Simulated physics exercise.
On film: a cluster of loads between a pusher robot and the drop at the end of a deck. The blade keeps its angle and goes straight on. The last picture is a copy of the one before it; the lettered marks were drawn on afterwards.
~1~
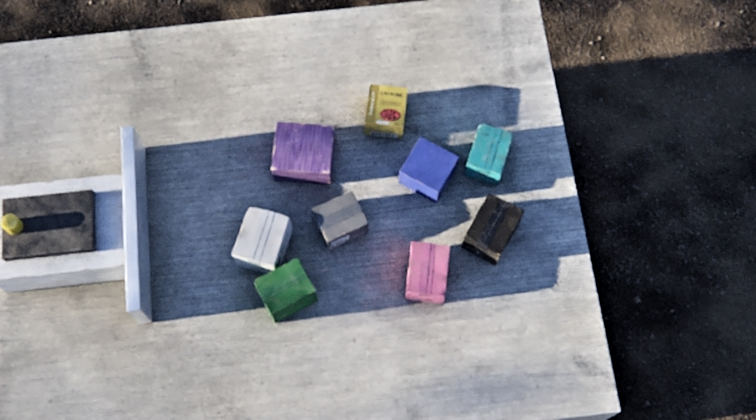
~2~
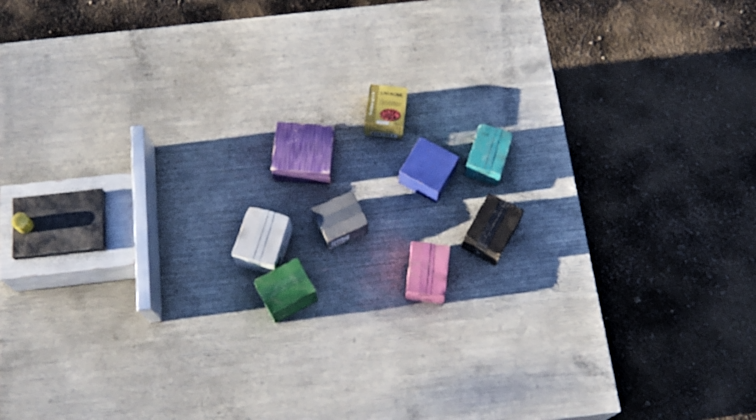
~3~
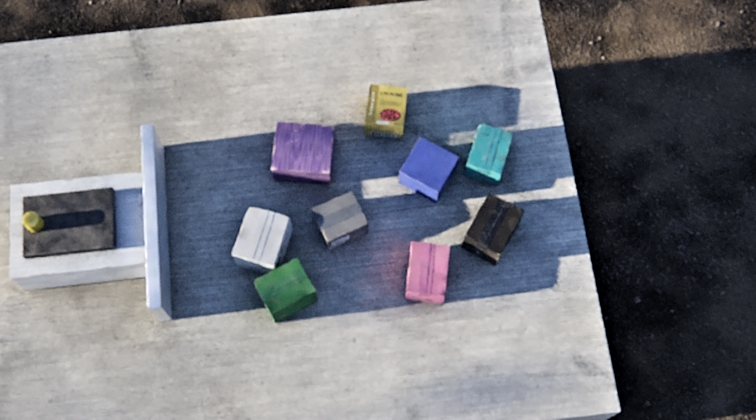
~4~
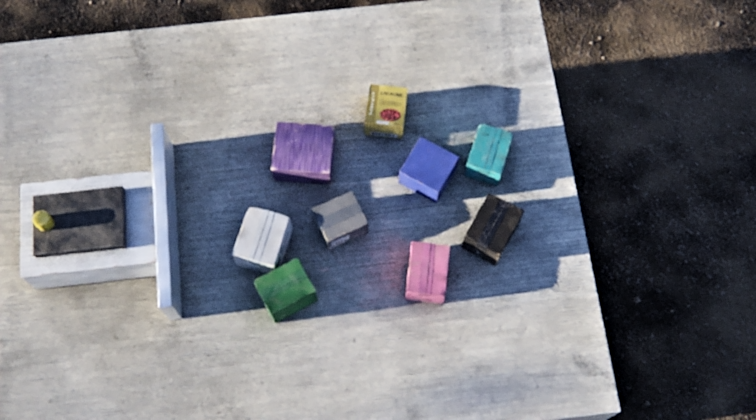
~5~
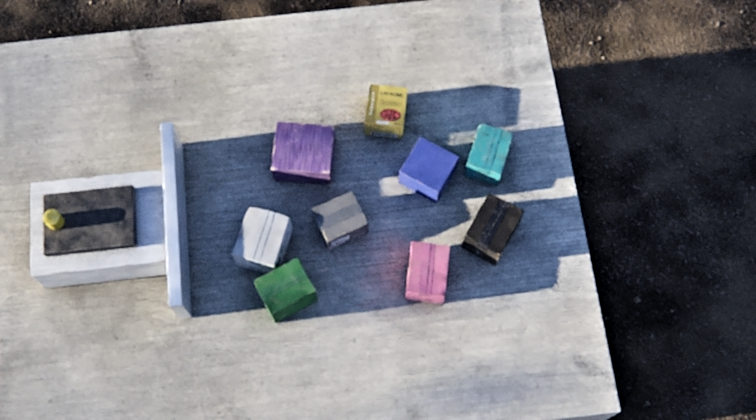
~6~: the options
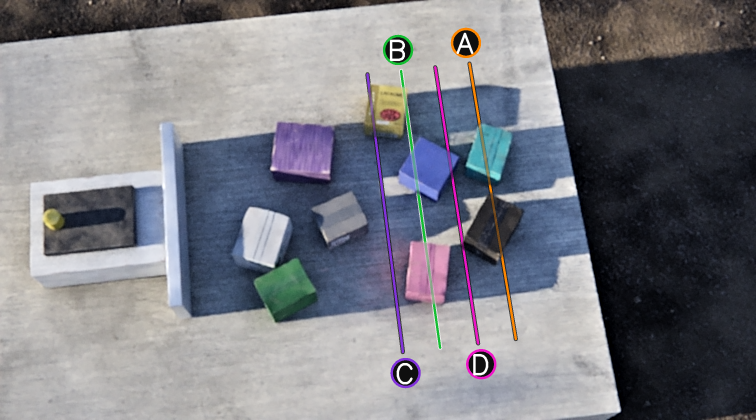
A white pusher robot slides slowly right across a deck toward a cluster of colourful boxes.
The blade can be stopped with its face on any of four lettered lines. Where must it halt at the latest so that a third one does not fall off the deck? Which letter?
A.
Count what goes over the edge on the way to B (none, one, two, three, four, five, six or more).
The count is none.
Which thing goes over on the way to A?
The turquoise parcel goes over.
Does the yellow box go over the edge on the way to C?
No.
On the marked copy, A at (491, 194); B at (420, 202); C at (384, 206); D at (456, 198).
Following A. Soon after the start, robot (214, 206); green box (330, 297); purple crate (320, 148).
Later, robot (330, 194); turquoise parcel (526, 147); black box (523, 230).
In the end, robot (419, 184); turquoise parcel over the edge; blue crate (565, 157); one fallen.
As for the rest, B is within the limit but short; C is within the limit but short; D is within the limit but short.
